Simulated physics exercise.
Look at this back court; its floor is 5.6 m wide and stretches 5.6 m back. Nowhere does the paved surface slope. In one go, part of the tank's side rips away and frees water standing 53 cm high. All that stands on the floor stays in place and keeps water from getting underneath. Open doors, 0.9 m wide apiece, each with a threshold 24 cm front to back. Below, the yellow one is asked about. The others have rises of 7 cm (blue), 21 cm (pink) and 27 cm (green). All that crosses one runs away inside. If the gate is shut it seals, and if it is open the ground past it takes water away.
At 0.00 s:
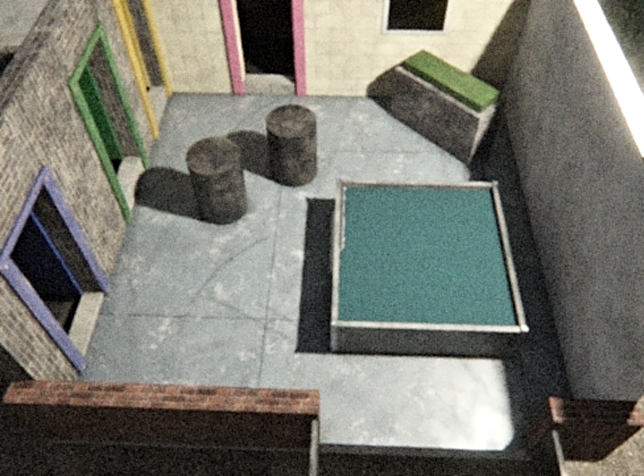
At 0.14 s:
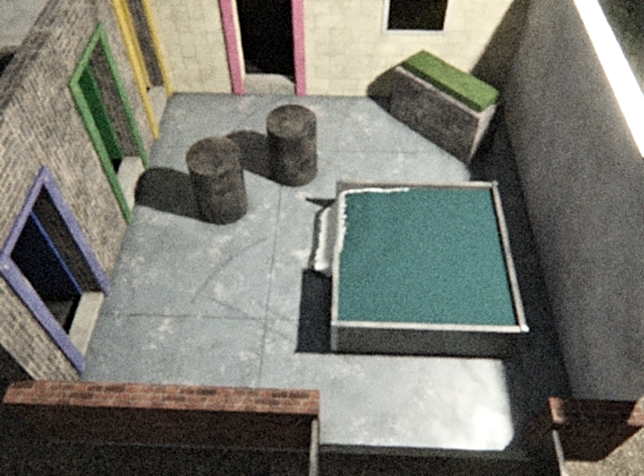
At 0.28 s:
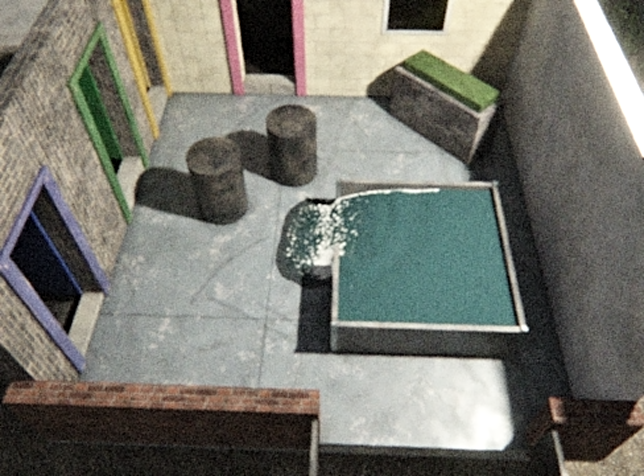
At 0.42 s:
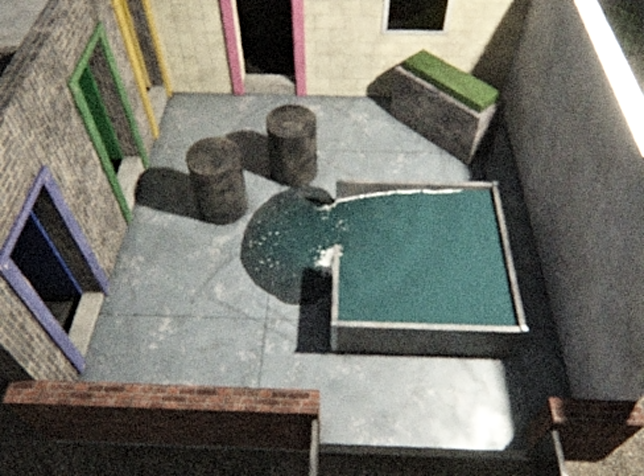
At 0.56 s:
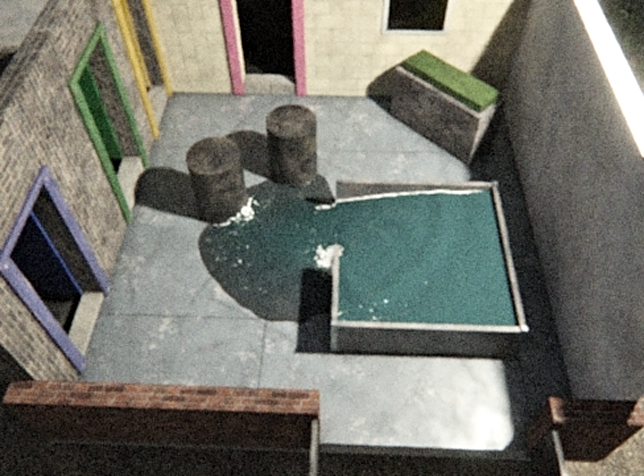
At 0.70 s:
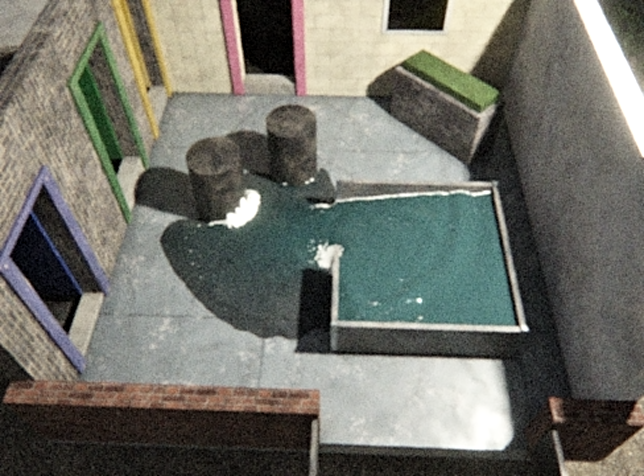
Walled courtyard with coloured doorways, green water bursting from the left side of a raised tank, spreading leftward and foaming against a pillar.
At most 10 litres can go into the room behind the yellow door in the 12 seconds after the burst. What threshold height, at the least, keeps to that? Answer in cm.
I would say about 13 cm.
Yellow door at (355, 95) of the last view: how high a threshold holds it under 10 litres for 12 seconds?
Close to 7.5 cm at the least.
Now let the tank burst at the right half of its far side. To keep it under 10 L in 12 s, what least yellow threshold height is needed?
Then roughly 22 cm.
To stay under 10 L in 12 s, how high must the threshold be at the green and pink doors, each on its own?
Close to 6.5 cm (green) and close to 8.5 cm (pink).
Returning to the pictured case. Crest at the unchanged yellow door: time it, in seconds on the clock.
Around 3.6 seconds.
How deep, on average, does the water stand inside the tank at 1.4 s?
Averaged depth comes out at about 40 cm.
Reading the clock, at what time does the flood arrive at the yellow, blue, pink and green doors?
Yellow 2.0 s, blue 1.4 s, pink 2.0 s, green 1.3 s.
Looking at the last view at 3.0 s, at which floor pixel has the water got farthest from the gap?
In the last picture, around (171, 92).
After 1.4 s water covers 25 % of the floor, deepest (34 cm) near (246, 215); it has not reached the yellow door.
After 3.0 s water covers 45 % of the floor, deepest (32 cm) near (73, 395); 16 cm at the yellow door, 0 litres in over its 23 cm threshold.
After 12.0 s water covers 95 % of the floor, deepest (12 cm) near (426, 104); 7 cm at the yellow door, 0 litres in over its 23 cm threshold.
At the yellow door as built, the water arrived by 2.0 s and peaked near 18 cm at 3.6 s.
With a threshold of 11 cm, 20 litres would have come in within the 12 s; with 15 cm, 4 litres. So under 10 litres takes about 13 cm.
